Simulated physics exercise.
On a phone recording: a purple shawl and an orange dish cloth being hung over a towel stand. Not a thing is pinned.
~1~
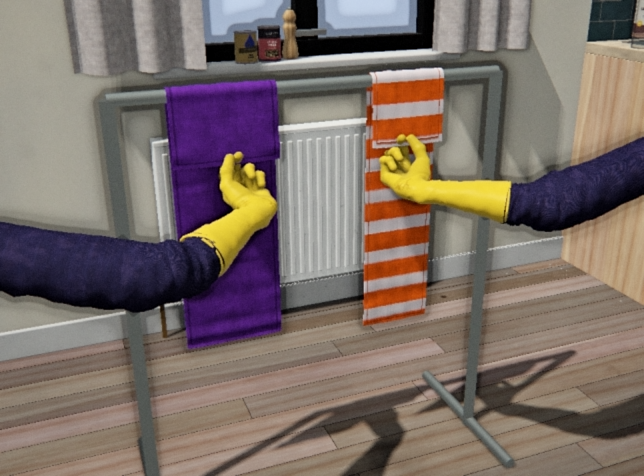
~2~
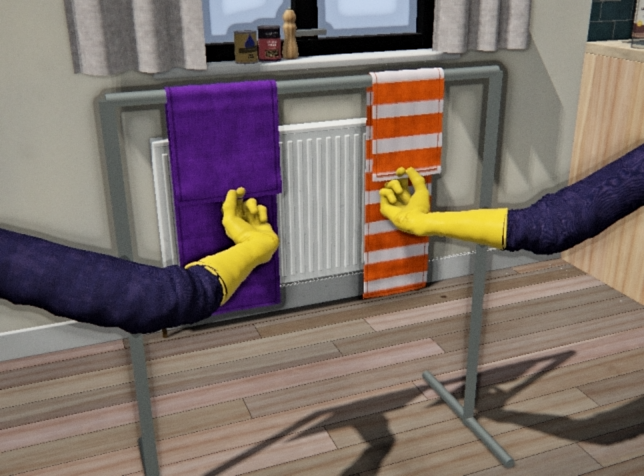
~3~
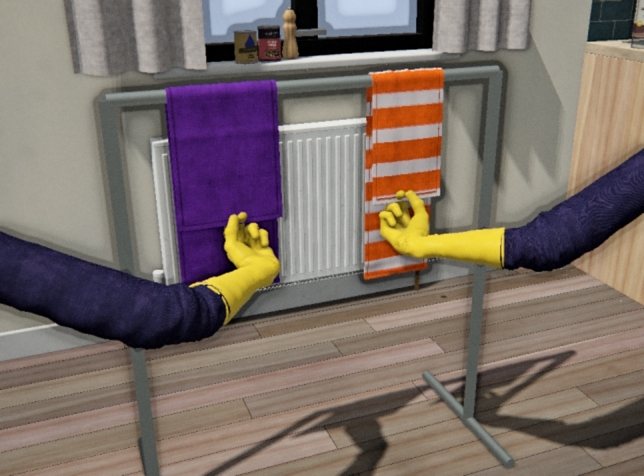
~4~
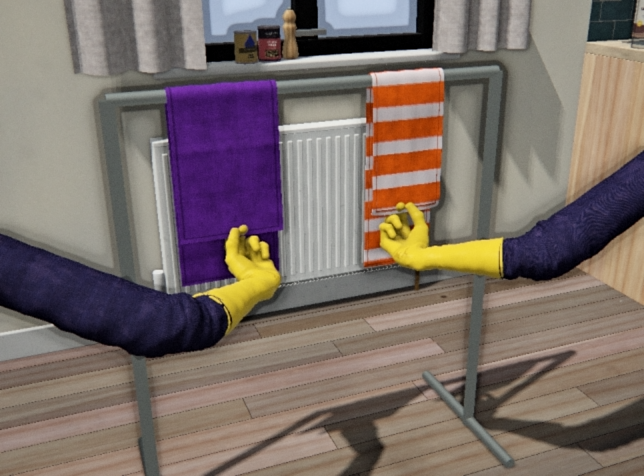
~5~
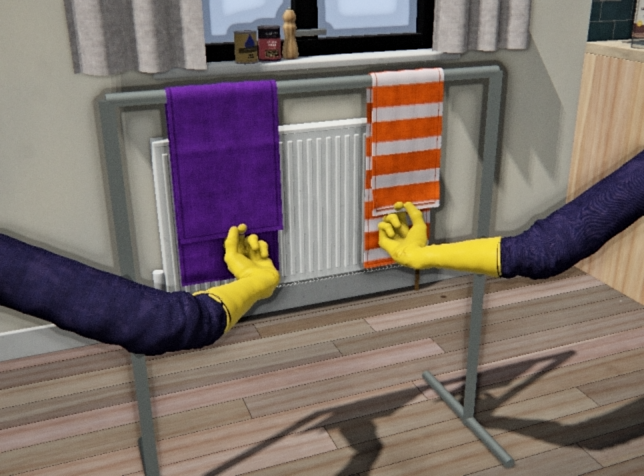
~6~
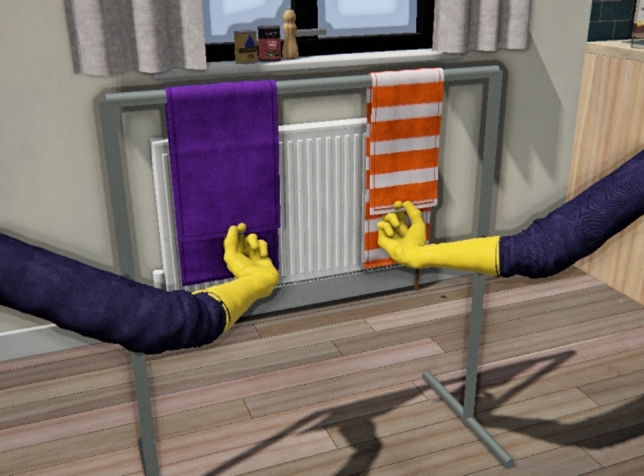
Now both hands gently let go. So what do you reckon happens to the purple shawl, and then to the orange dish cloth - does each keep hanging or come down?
I reckon the purple shawl keeps hanging, the orange dish cloth keeps hanging.
Then, 0.52 s after the last picture, shawl still hanging; dish cloth still hanging.
At rest, shawl still hanging; dish cloth still hanging. The purple shawl stays on and the orange dish cloth hangs there.
